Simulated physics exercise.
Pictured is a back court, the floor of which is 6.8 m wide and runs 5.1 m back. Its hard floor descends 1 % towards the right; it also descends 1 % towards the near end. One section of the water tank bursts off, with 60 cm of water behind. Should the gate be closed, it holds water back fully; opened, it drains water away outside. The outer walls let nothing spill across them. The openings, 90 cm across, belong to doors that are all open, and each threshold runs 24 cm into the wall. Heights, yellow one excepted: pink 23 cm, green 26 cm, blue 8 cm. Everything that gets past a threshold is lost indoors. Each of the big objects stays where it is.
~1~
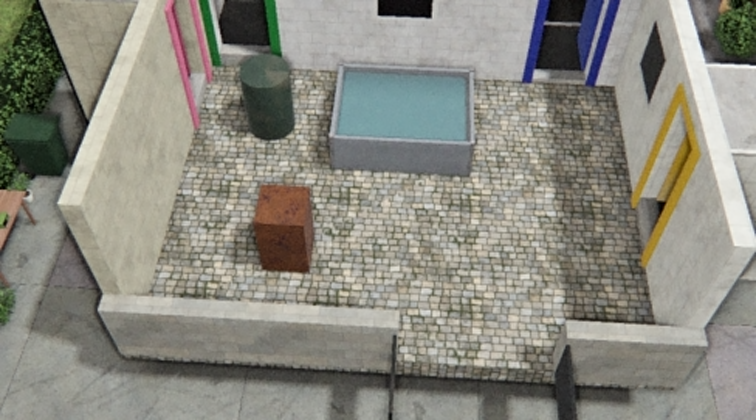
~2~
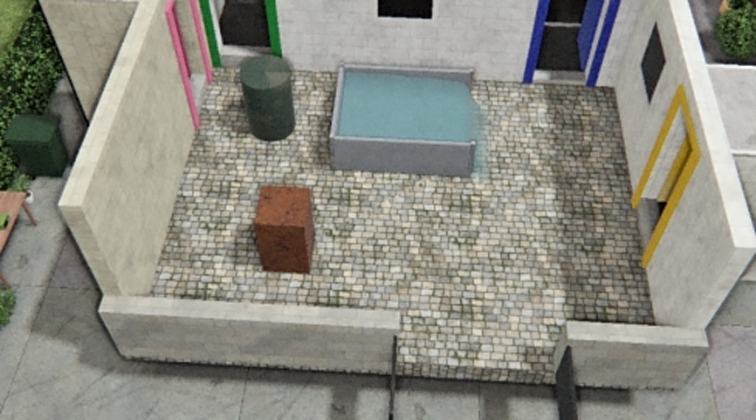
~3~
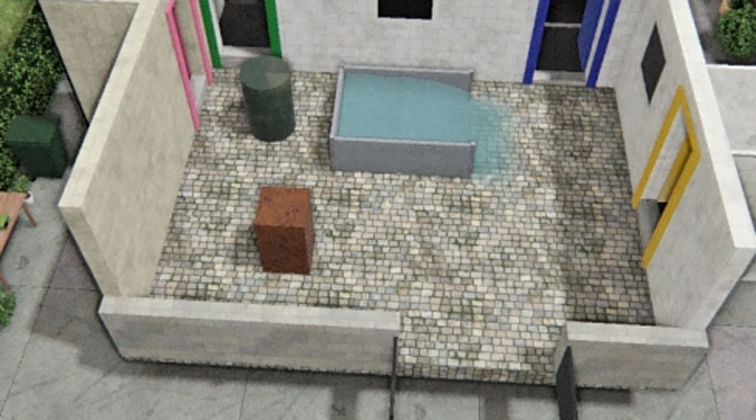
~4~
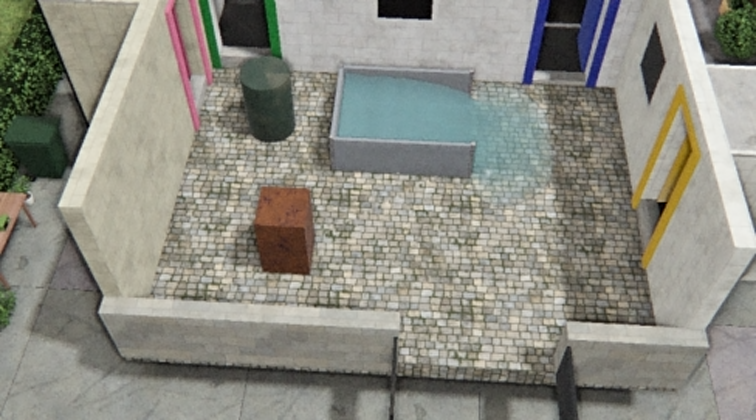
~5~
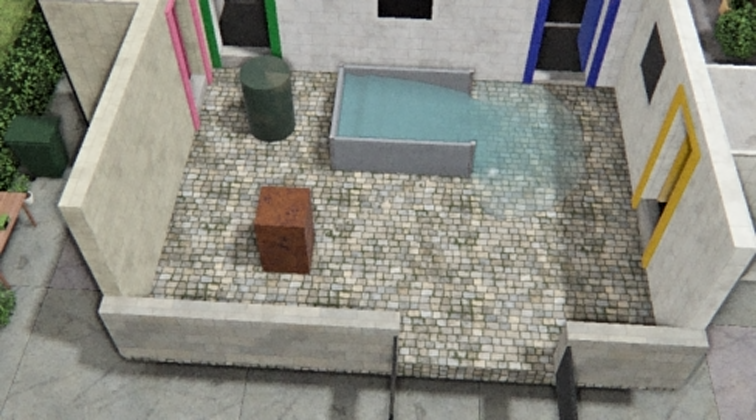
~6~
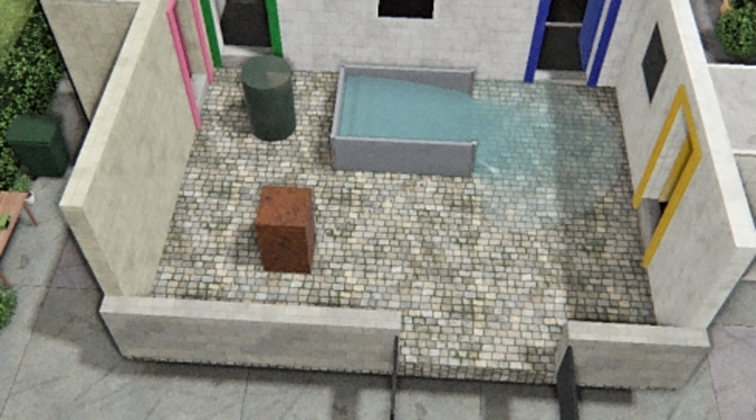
Water poured out of the right side of a gray tank in a walled courtyard and fanned across the stone floor toward the yellow doorway, while the rusty block and green barrel stayed still.
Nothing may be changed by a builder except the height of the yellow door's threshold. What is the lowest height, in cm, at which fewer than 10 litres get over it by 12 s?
17 cm.
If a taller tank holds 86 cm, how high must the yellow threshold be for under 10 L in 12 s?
Then a height close to 25 cm.
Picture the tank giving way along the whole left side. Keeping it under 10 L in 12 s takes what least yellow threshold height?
Roughly 8.0 cm.
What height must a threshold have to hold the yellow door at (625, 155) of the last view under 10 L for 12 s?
Roughly 30 cm, give or take.
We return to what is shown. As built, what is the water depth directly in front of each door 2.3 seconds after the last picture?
Centimetres: Pink = 0, green = 0, yellow = 17, blue = 20.
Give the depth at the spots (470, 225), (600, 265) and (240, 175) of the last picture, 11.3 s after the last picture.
In order: Around 2, 6 and 4 cm.
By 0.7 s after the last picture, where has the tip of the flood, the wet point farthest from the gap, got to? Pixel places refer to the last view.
Pixel: About (637, 257).
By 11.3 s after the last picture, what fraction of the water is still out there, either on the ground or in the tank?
Roughly 68 %.
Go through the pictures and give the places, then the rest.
The first frame shows the water tank at (404, 106) is whole and still, 60 cm deep; the yellow door at (659, 188) is dry.
In the second frame, the gap is at (468, 127), the front 0.3 m out at (485, 174); the back of the water tank holds 60 cm.
In the third frame, water pours out at (467, 130) and has run 0.8 m, to (515, 153); about 11 cm deep outside, 60 cm at the back.
In the fourth frame, water pours out at (467, 131) and has run 1.2 m, to (547, 169); about 8 cm deep outside, 60 cm at the back.
In the fifth frame, the front is at (580, 150), 1.8 m from the gap at (467, 131); 3.9 m2 of floor is wet, 53 cm left at the back.
In the sixth frame, water pours out at (468, 131) and has run 2.3 m, to (617, 161); about 5 cm deep outside, 50 cm at the back; the yellow door at (661, 189), 3.0 m from the gap, is still 0.9 m from the nearest water.
Then, 0.7 s after the last picture water covers 25 % of the floor, deepest (37 cm) near (610, 96); 16 cm at the yellow door, 0 litres in over its 26 cm threshold.
Then, 2.3 s after the last picture water covers 30 % of the floor, deepest (31 cm) near (652, 349); 17 cm at the yellow door, 0 litres in over its 26 cm threshold.
Then, 11.3 s after the last picture water covers 95 % of the floor, deepest (8 cm) near (654, 361); 6 cm at the yellow door, 0 litres in over its 26 cm threshold.
At the yellow door as built, the water peaked near 22 cm, 1.3 s after the last picture.
Run again over the same 12 s with other heights there, 24 litres in over 14 cm, 5 litres over 19 cm. The limit of 10 litres is kept from about 17 cm up.
